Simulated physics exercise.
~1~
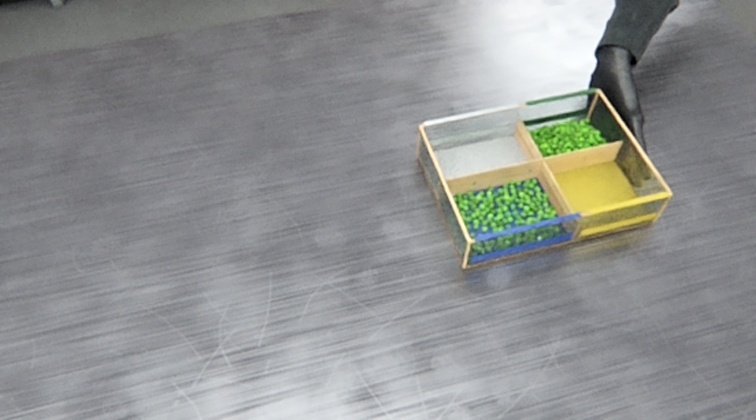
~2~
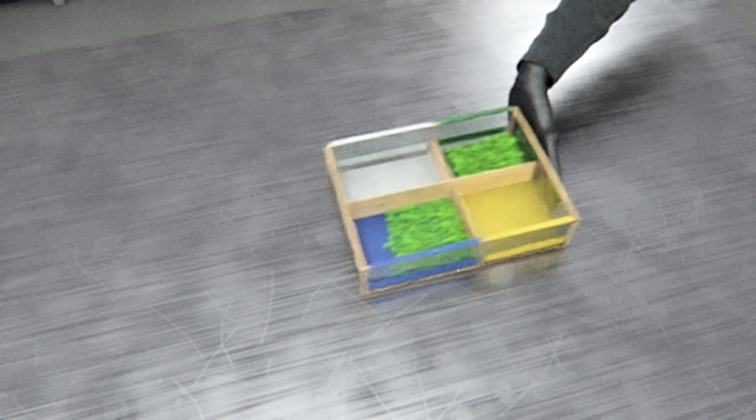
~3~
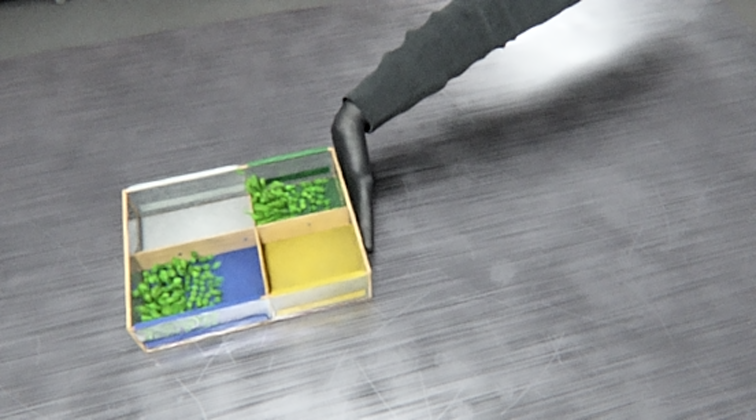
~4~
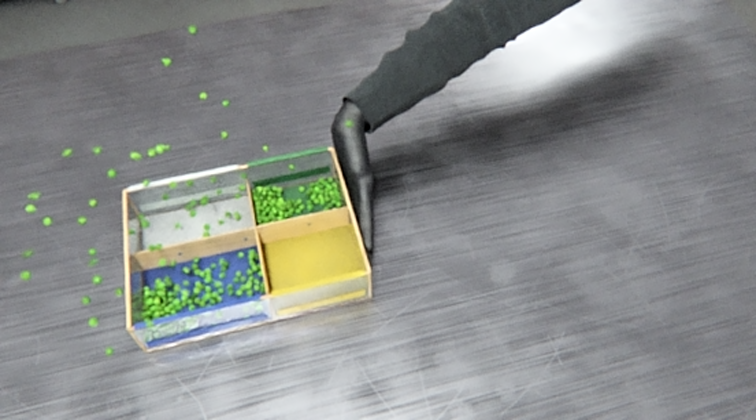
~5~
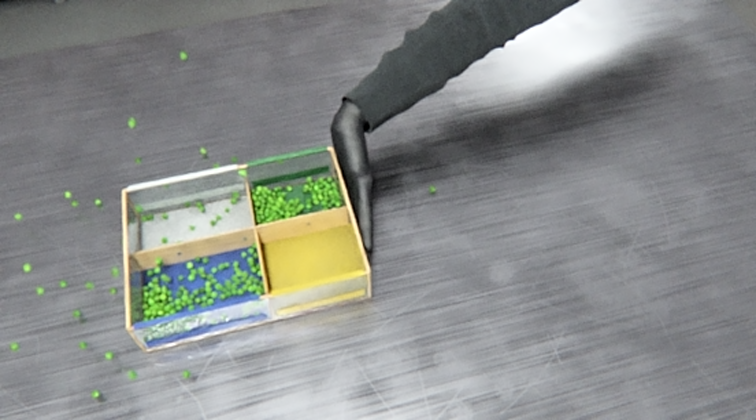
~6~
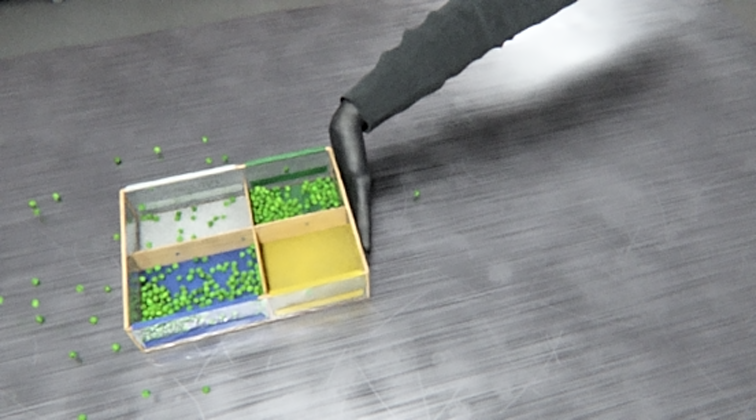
On a brushed metal surface, a black-gloved hand slid a divided tray of green peas to the left and stopped it abruptly, sending some peas flying; a few landed in the white compartment and others scattered outside, while most stayed in the blue and green ones.
